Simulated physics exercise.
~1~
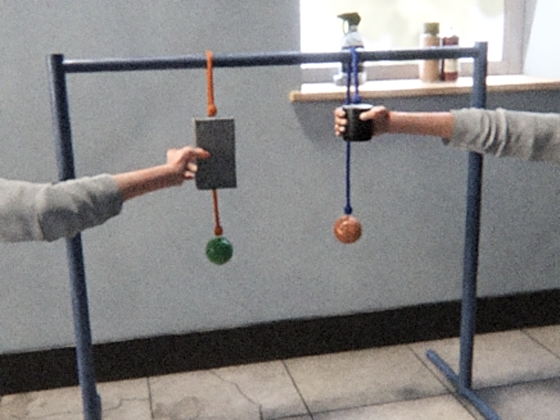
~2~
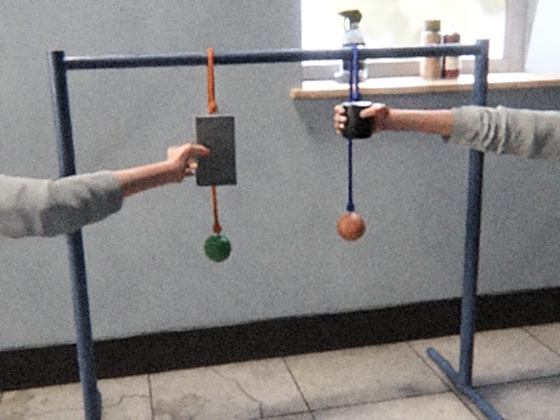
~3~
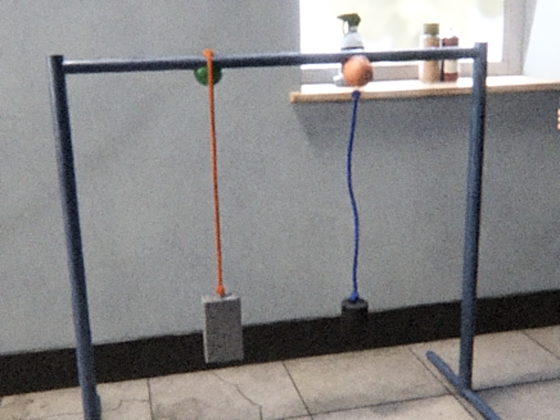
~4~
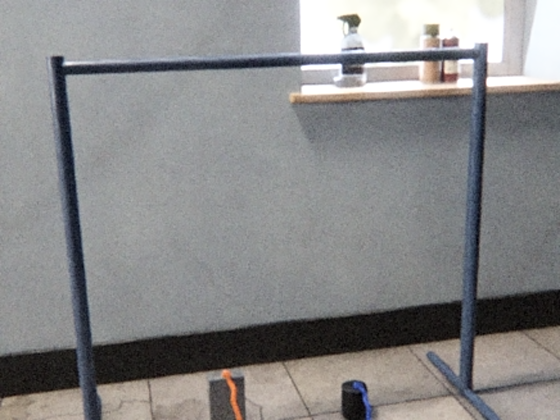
At the start, two hands reach in from either side of a blue metal rack, the left one holding a gray block on an orange rope and the right one a small black cylinder on a blue rope. A round green object and a round orange one hang below them on the ropes looped over the bar. The hands hold still, then let go and draw back. The block and the cylinder drop, while both round objects shoot up to the bar. The ropes pull through, and the block and cylinder end up resting on the tiled floor, with the bar left bare.
